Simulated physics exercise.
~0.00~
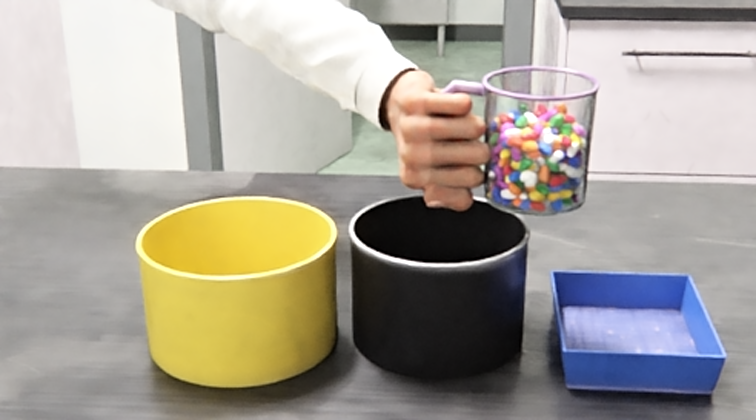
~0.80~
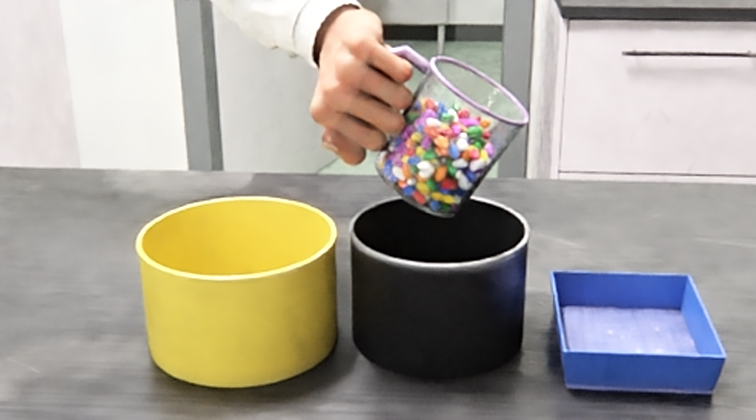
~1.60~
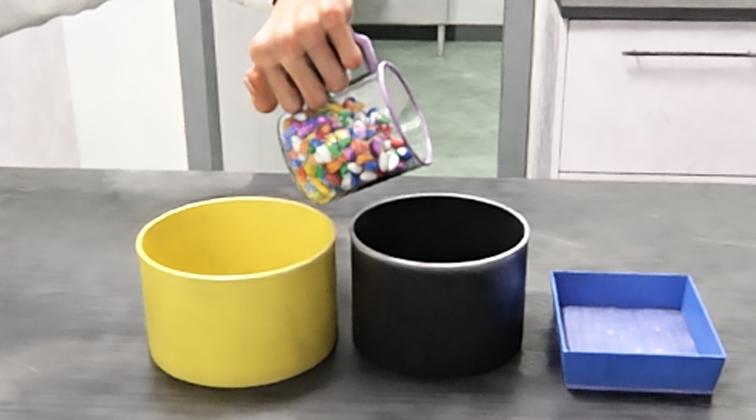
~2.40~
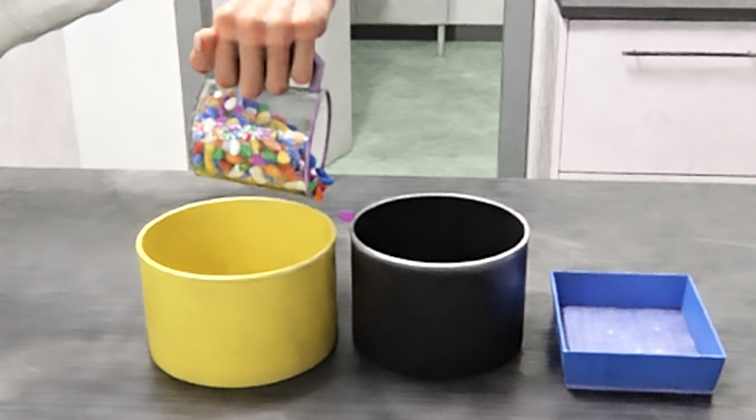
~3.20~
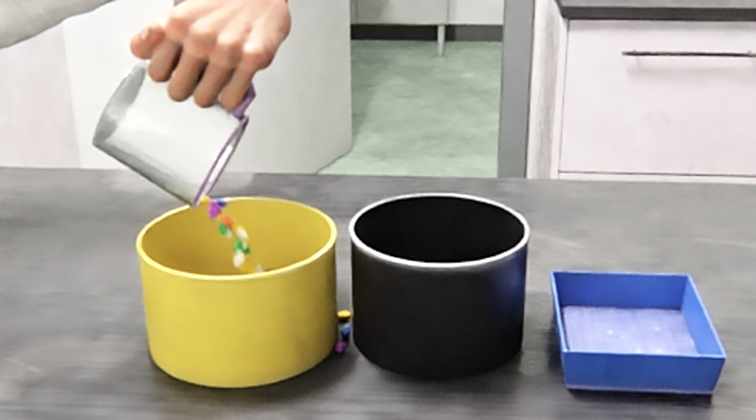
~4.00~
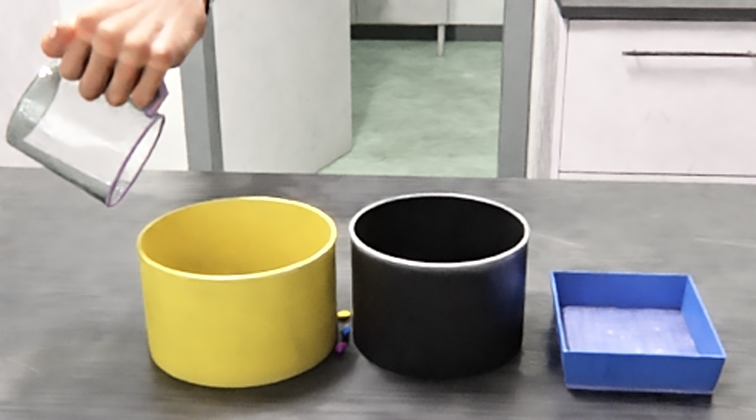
Colourful beans pouring from a clear cup as a hand tips it moving left, nearly all landing in the yellow pot, a few between pots.
